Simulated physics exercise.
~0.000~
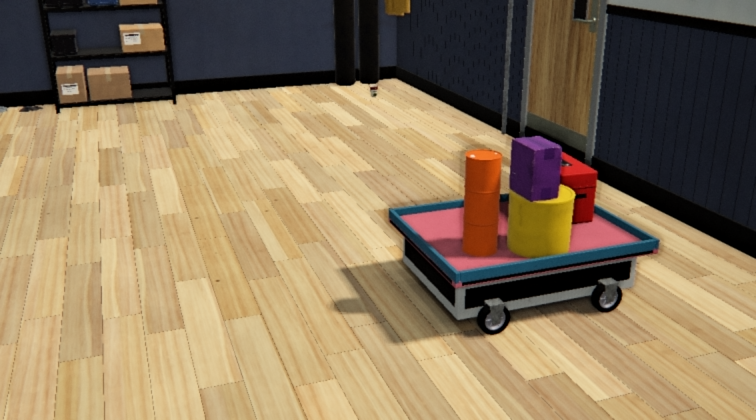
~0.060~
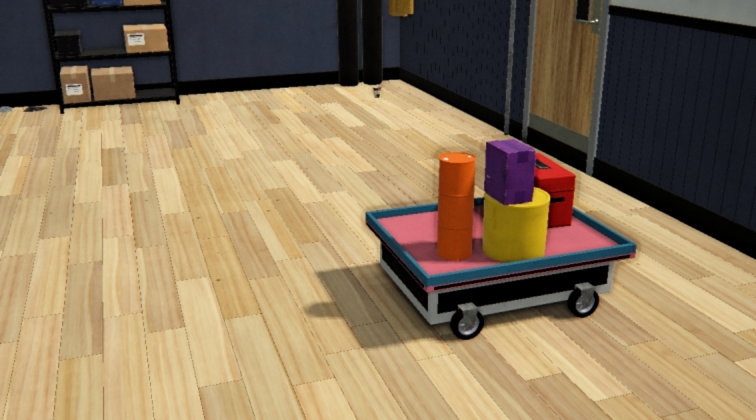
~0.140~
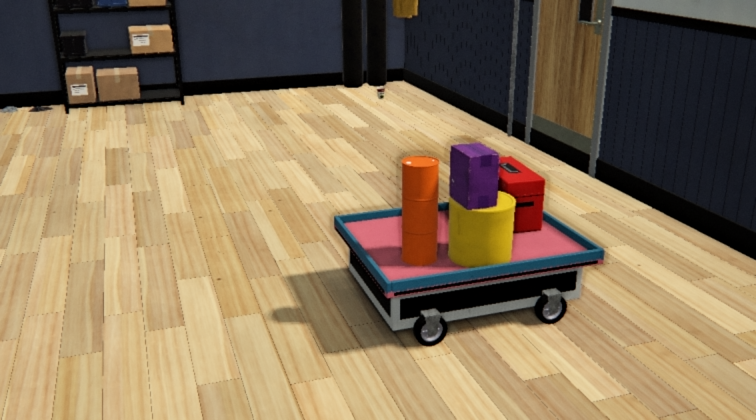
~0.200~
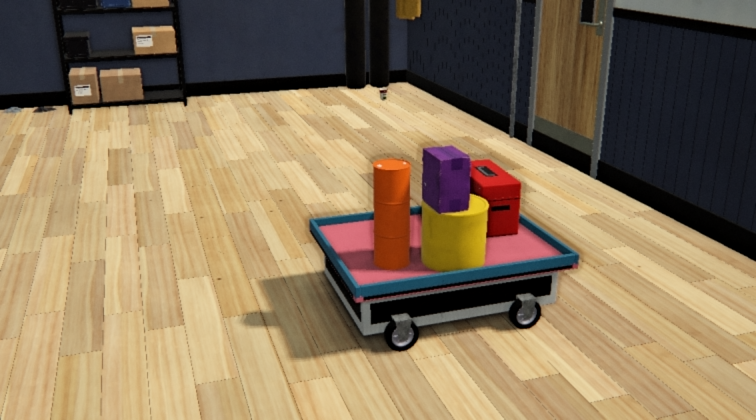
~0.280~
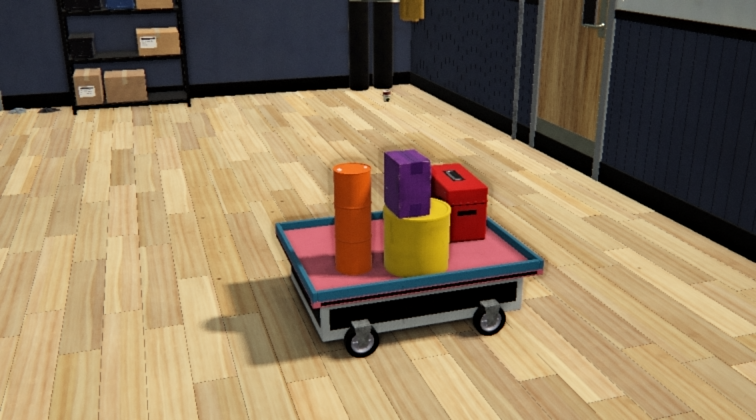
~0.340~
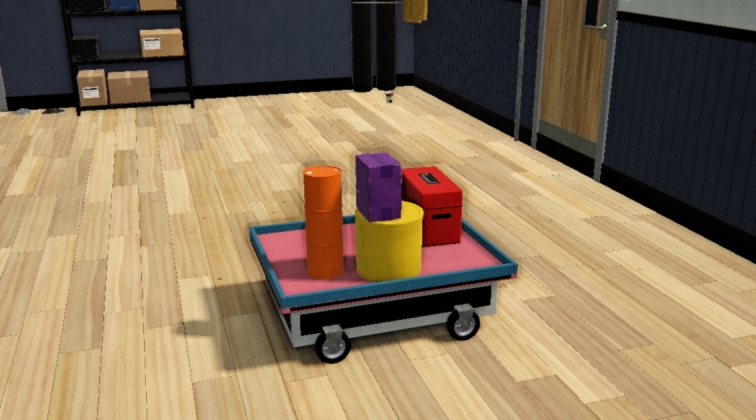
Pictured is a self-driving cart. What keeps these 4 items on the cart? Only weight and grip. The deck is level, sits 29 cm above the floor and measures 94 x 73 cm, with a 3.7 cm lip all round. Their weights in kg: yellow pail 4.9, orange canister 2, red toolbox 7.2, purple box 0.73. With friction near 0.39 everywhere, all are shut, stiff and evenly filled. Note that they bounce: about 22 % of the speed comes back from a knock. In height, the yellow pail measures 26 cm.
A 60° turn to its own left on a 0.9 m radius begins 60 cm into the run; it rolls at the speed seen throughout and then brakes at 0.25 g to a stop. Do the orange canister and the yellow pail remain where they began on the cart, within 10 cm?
The orange canister does not; the yellow pail does not.
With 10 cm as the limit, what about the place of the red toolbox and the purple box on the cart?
As for the red toolbox, it remains where it was, and the purple box winds up somewhere else.
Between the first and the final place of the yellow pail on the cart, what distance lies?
It ends up around 22 cm from its start.
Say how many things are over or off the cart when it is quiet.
The tally is 1.
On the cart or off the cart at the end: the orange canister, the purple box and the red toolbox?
When everything stops, the orange canister is out of bounds, the purple box is still in bounds, and the red toolbox is still in bounds.
After 0.54 s, cart 108 cm along, turned 21°; orange canister leaning 16° near (231, 241); yellow pail slid 7 cm near (309, 261); purple box slid 9 cm.
After 0.74 s, cart 148 cm along, turned 47°; orange canister on its side near (137, 305); yellow pail slid 17 cm near (243, 296); purple box slid 24 cm.
After 1.04 s, cart 206 cm along, turned 60°; orange canister on its side; yellow pail slid 22 cm near (161, 389); purple box slid 33 cm.
After 1.64 s, cart 265 cm along, turned 60°; orange canister now off the cart; yellow pail slid 22 cm; purple box slid 33 cm.
By the end (2.2 s), off the cart, orange canister; not toppled but over 10 cm from the start, yellow pail and purple box; red toolbox in place, give or take 10 cm.
